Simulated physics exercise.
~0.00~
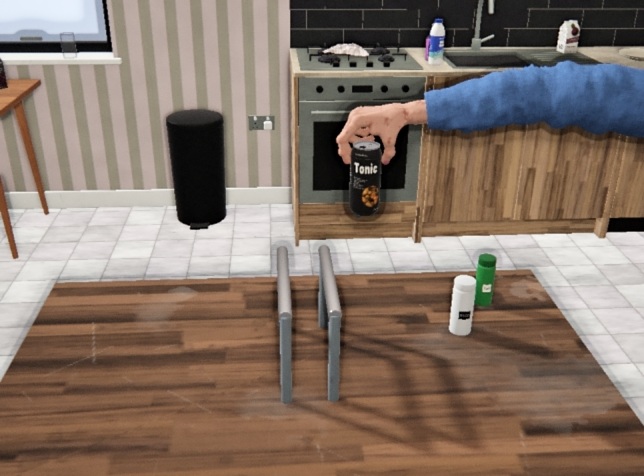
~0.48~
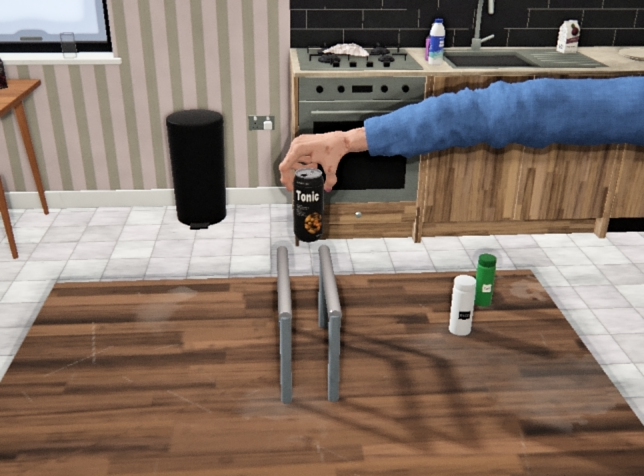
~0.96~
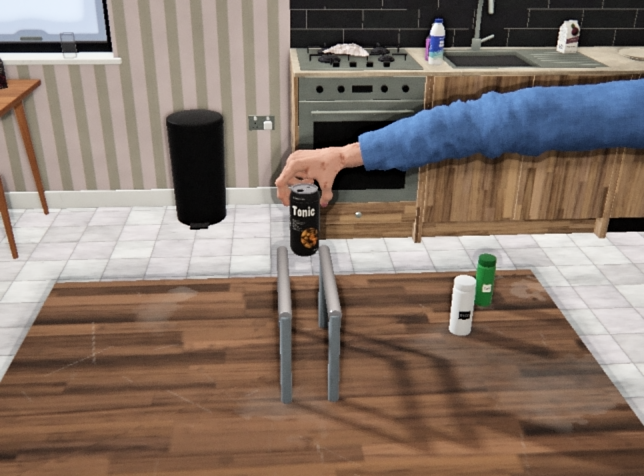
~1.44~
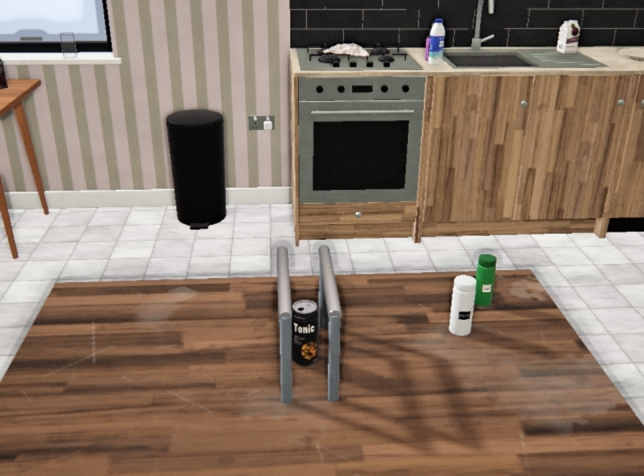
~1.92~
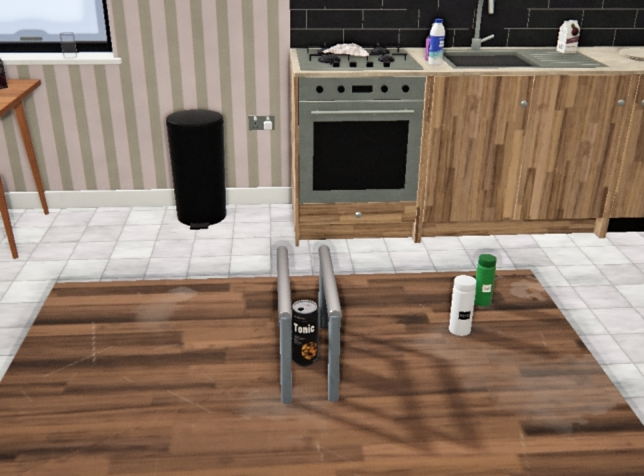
In this clip, a hand in a blue sleeve carries a black can left and down to a pair of metal supports on a wooden table, beside green and white shakers. The released can ends upright between the supports, and the hand is gone.
